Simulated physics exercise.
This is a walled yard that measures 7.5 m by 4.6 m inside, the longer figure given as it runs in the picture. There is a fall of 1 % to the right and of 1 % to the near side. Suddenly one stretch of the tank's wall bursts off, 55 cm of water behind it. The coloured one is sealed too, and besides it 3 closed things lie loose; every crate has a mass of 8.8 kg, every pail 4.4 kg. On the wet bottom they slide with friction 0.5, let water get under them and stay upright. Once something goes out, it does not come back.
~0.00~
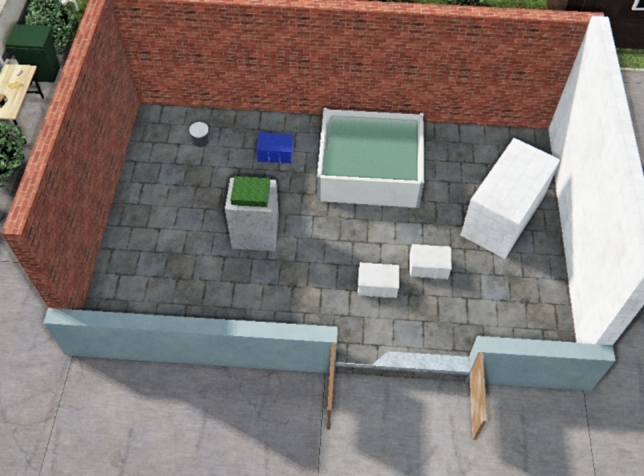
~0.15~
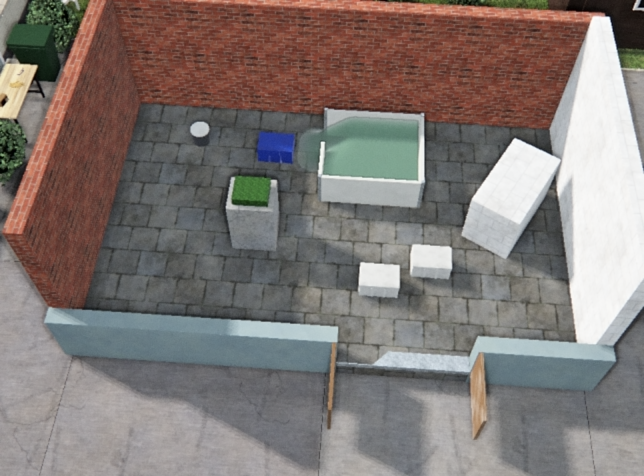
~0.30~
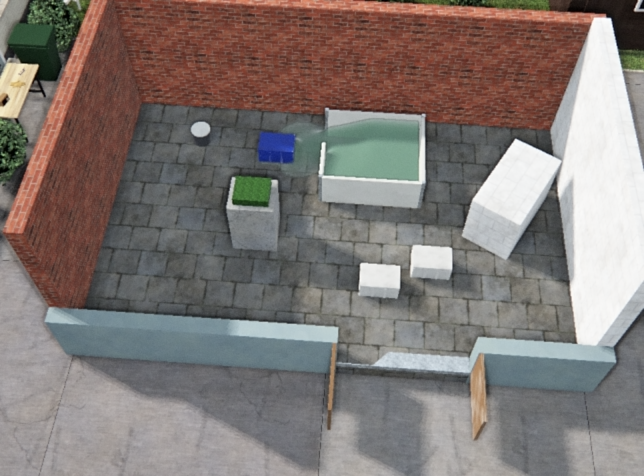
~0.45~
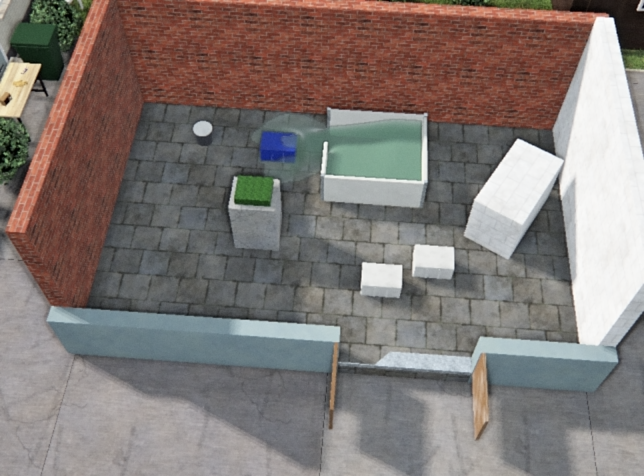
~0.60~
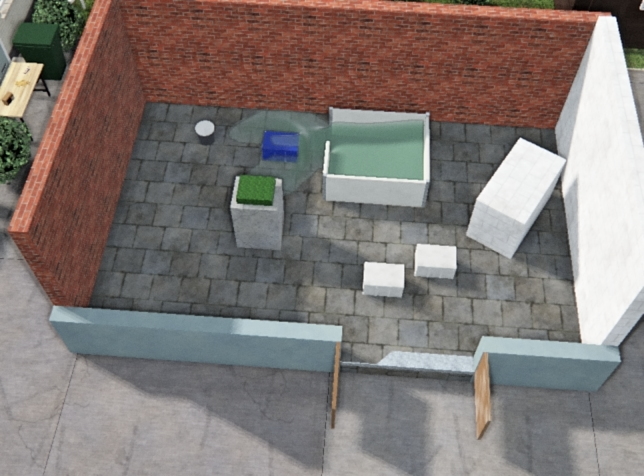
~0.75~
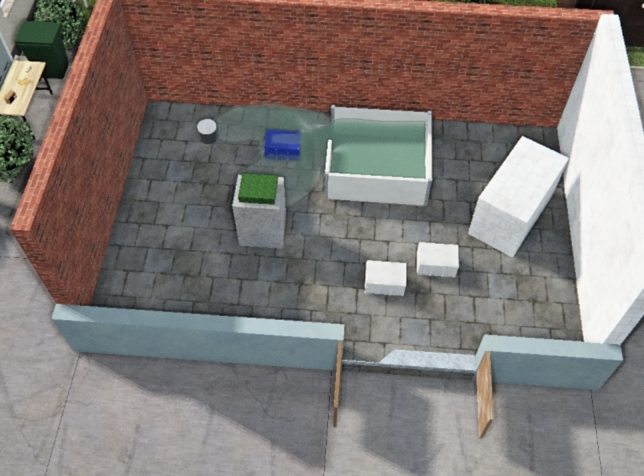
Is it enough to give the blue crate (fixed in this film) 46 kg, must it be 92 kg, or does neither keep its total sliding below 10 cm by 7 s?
Looks to me like only the heftier choice suffices.
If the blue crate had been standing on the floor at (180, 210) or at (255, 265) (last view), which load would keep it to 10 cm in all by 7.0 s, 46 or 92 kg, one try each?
Light one suffices, then light one suffices.
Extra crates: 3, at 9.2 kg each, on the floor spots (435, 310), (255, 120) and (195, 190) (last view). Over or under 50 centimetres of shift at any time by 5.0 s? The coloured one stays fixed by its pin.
In that order: Not as far, then farther, then farther.
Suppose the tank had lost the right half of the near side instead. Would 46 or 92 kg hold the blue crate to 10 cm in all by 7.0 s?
Under that change, the first option suffices.
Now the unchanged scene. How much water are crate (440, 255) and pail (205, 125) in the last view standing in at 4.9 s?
About 0 and 6 cm.
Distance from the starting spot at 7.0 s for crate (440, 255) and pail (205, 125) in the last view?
In order, they end up 0 cm and 300 cm from where they began.
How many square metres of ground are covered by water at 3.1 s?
Roughly 17 m2.
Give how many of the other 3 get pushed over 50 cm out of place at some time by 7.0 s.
That comes to 1.
After 1.4 s the blue crate would be 51 cm from its start with 46 kg and 0 cm from its start with 92 kg; 11 cm of water round it then.
After 3.1 s the blue crate would be 77 cm from its start with 46 kg and 0 cm from its start with 92 kg; 6 cm of water round it then.
After 4.9 s the blue crate would be 77 cm from its start with 46 kg and 0 cm from its start with 92 kg; 5 cm of water round it then.
After 7.0 s the blue crate would be 77 cm from its start with 46 kg and 0 cm from its start with 92 kg; 5 cm of water round it then.
